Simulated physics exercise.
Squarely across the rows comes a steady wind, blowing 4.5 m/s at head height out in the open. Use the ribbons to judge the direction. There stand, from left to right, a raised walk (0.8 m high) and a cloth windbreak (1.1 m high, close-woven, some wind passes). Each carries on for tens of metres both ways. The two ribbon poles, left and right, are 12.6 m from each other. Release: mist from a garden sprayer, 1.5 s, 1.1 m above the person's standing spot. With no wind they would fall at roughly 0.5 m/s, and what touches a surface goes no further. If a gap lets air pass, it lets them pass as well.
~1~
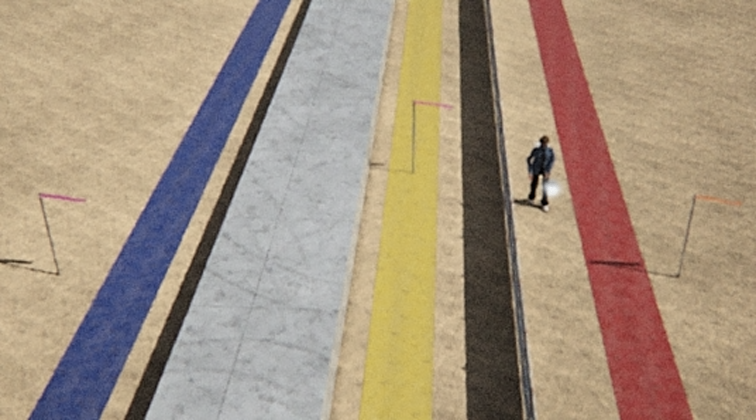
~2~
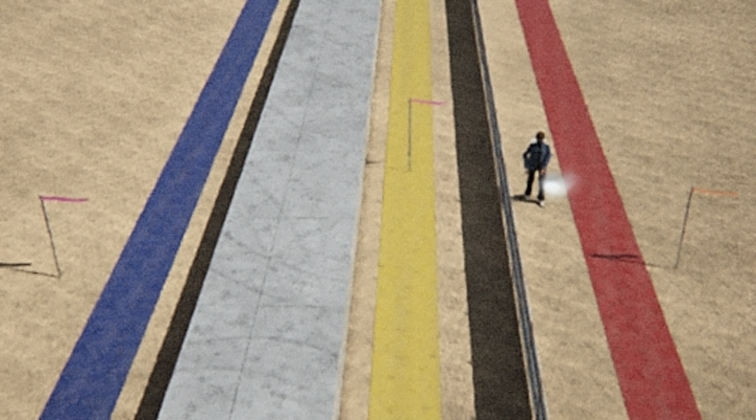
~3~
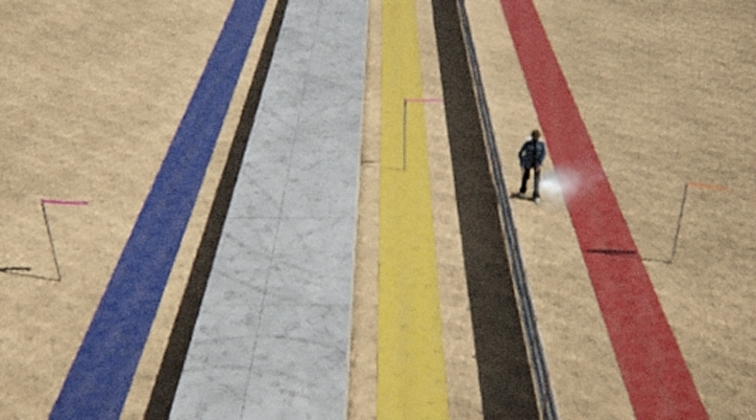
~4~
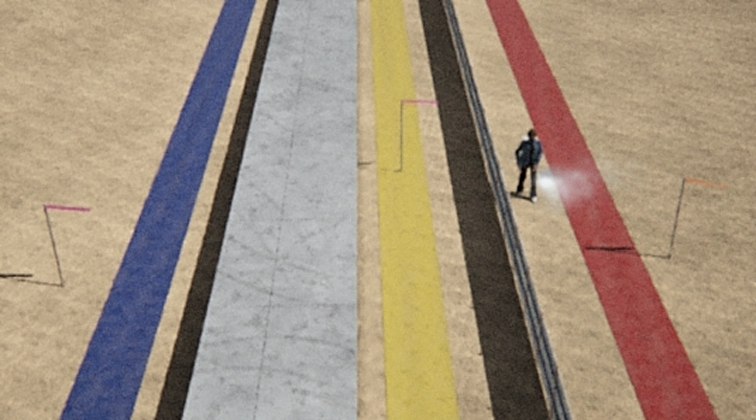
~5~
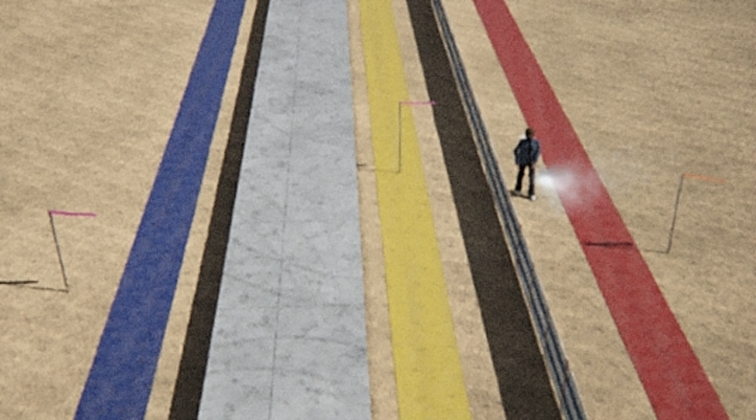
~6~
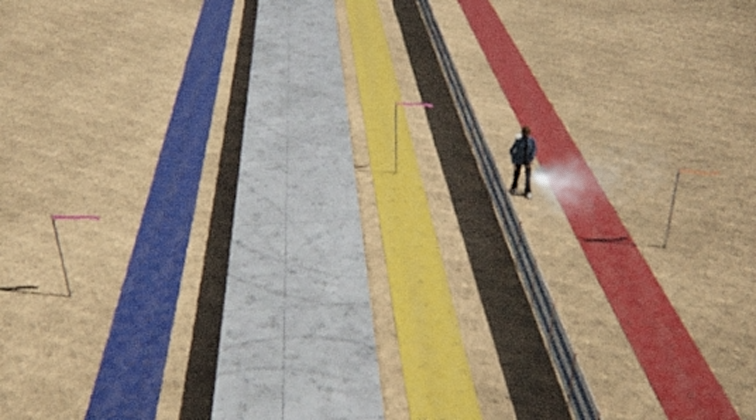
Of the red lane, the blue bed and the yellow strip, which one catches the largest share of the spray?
The red one.
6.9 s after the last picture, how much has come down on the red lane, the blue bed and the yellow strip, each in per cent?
The shares come to around 40 percent red, 0 percent blue, 0 percent yellow.
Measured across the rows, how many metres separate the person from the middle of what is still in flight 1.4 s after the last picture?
Reading: Near 2.0 m.
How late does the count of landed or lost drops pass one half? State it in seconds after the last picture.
Near 2.2 s.
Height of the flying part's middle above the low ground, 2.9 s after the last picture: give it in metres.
The middle sits around 0.6 m above the low ground.
Then, 1.4 s after the last picture, 0 % lies on the yellow strip, 14 % on the red lane and 0 % on the blue bed; 24 % has touched down or left; the middle of what still flies is 0.5 m above the low ground, near (618, 191).
Then, 2.9 s after the last picture, 0 % lies on the yellow strip, 34 % on the red lane and 0 % on the blue bed; 69 % has touched down or left; the middle of what still flies is 0.6 m above the low ground, near (738, 184).
Then, 6.9 s after the last picture, 0 % lies on the yellow strip, 38 % on the red lane and 0 % on the blue bed; 95 % has touched down or left.
Then, 18.9 s after the last picture, 0 % lies on the yellow strip, 38 % on the red lane and 0 % on the blue bed; 100 % has touched down or left.
Then, 43.9 s after the last picture, 0 % lies on the yellow strip, 38 % on the red lane and 0 % on the blue bed; 100 % has touched down or left.
